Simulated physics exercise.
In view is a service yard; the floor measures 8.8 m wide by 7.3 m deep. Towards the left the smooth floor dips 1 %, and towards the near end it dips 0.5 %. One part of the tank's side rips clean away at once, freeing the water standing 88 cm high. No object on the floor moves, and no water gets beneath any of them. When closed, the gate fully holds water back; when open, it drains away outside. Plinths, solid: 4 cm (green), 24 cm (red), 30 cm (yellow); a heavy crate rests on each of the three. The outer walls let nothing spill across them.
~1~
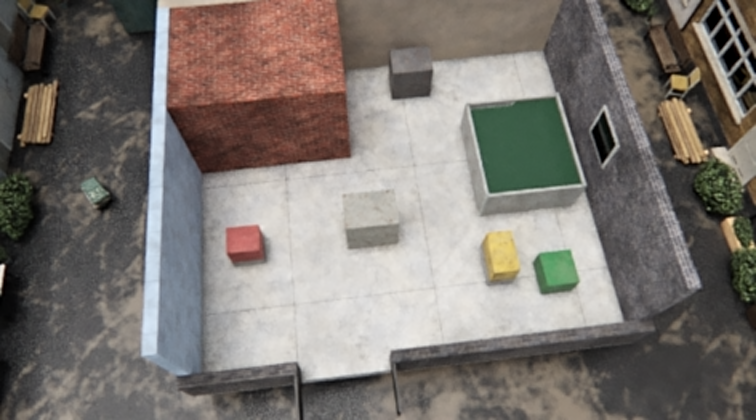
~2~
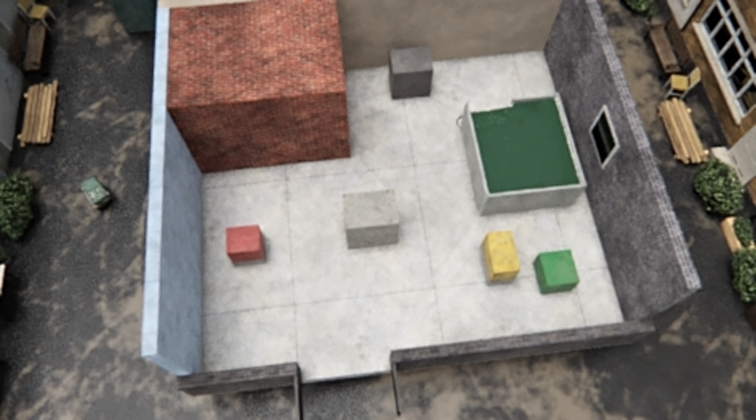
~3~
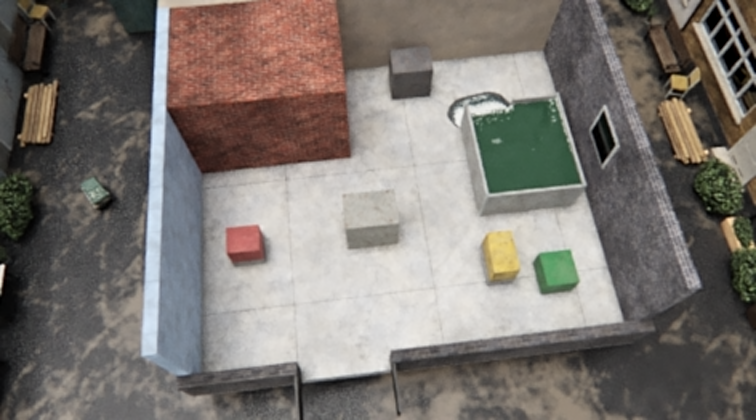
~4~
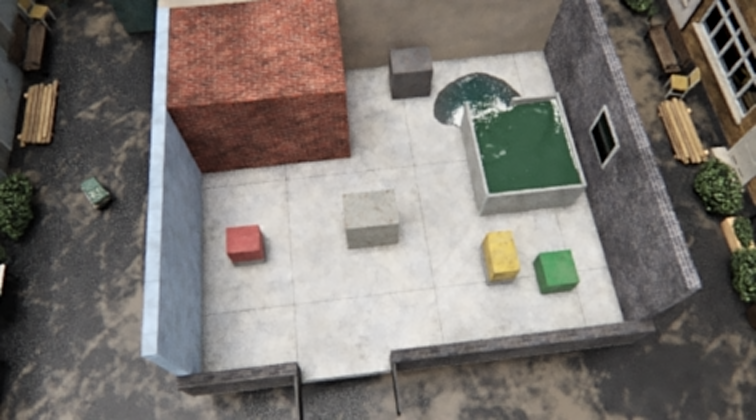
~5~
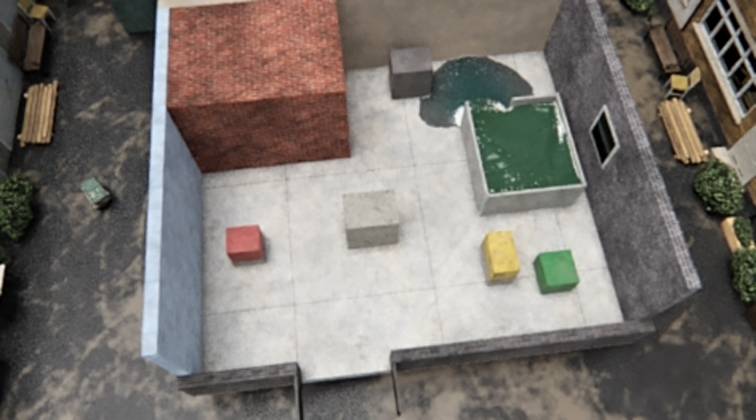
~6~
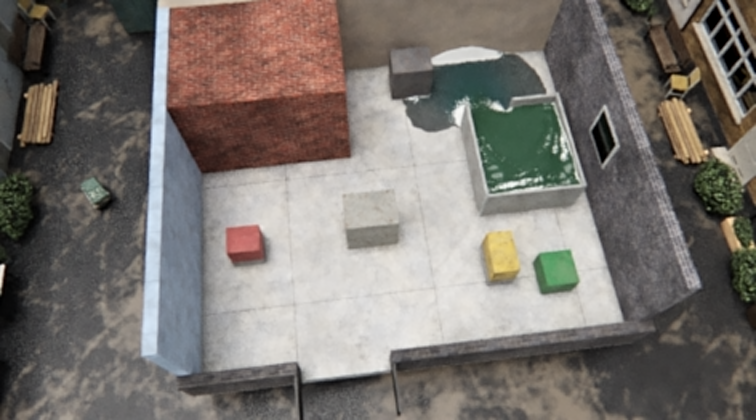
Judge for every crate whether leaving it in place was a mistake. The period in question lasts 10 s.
For the green crate it was a mistake; for the red crate it was no mistake; for the yellow crate it was no mistake.
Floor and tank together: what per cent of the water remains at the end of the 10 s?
About 100 percent of the water remains.
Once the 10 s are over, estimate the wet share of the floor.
Roughly 95 percent.
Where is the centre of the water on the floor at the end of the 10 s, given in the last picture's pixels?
Its balance point sits around (442, 187).
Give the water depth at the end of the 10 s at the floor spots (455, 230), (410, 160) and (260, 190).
Taking the spots in order: 5 cm, 4 cm, 6 cm.
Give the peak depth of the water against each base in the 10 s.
Topping out, green sees 10, red sees 10 and yellow sees 11, all in cm.
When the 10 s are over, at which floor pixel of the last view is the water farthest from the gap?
Roughly at pixel (202, 380).
A moment later water covers 15 % of the floor and is deepest (58 cm) near (445, 69); green plinth not reached, red plinth not reached, yellow plinth not reached.
Soon after water covers 20 % of the floor and is deepest (52 cm) near (540, 53); green plinth not reached, red plinth not reached, yellow plinth not reached.
Next water covers 35 % of the floor and is deepest (38 cm) near (543, 113); green plinth not reached, red plinth not reached, yellow plinth not reached.
Later on water covers 65 % of the floor and is deepest (27 cm) near (543, 113); green plinth reached, red plinth reached, yellow plinth reached.
At the end water covers 95 % of the floor and is deepest (20 cm) near (346, 73); highest at the green plinth 10 cm, highest at the red plinth 10 cm, highest at the yellow plinth 11 cm.
